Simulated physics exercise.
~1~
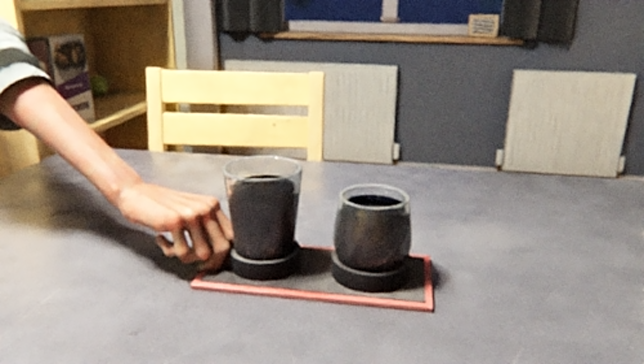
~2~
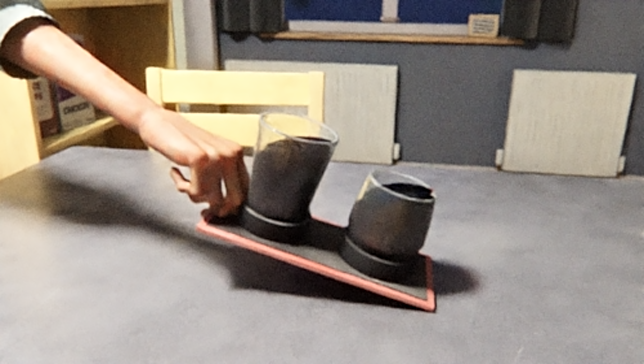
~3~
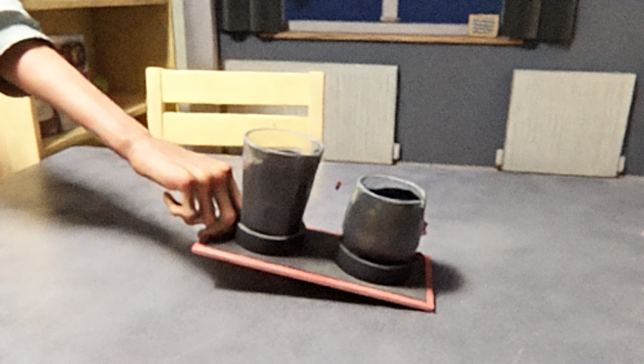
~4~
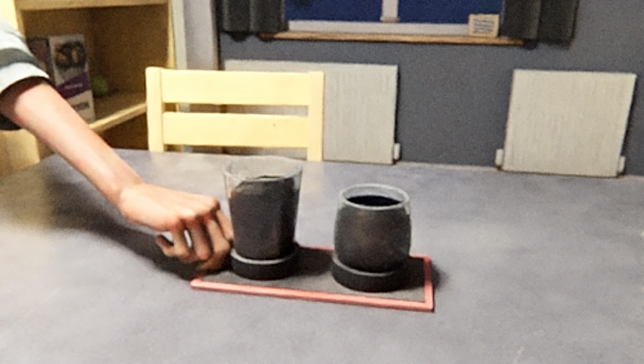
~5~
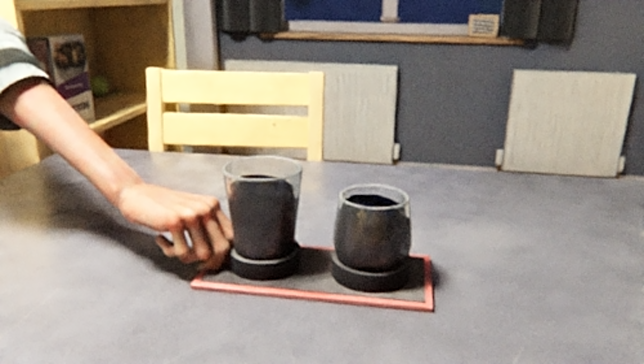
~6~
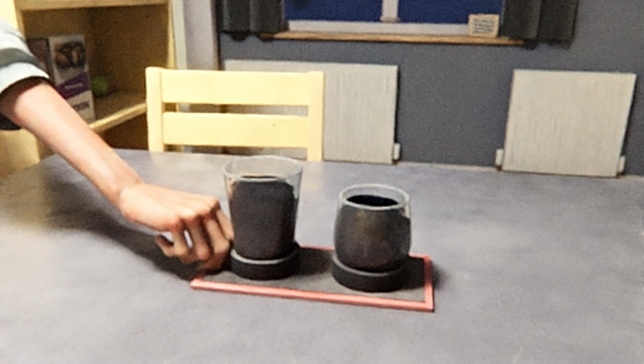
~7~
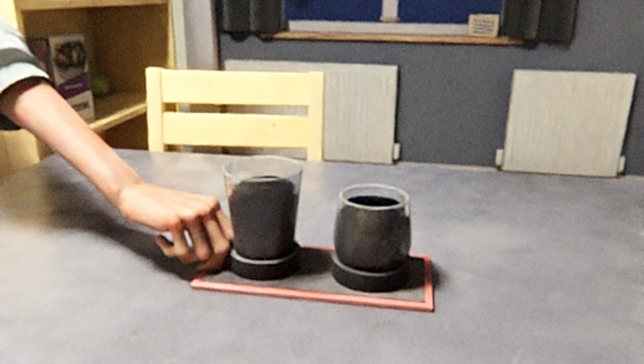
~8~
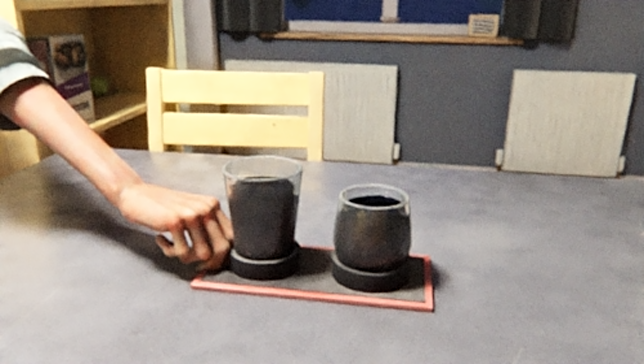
A hand raised the left end of a red-edged tray holding two glasses of dark wine in round holders, tilting them to the right as a few drops spilled, then lowered it until the tray lay flat on the gray table and everything stayed still.
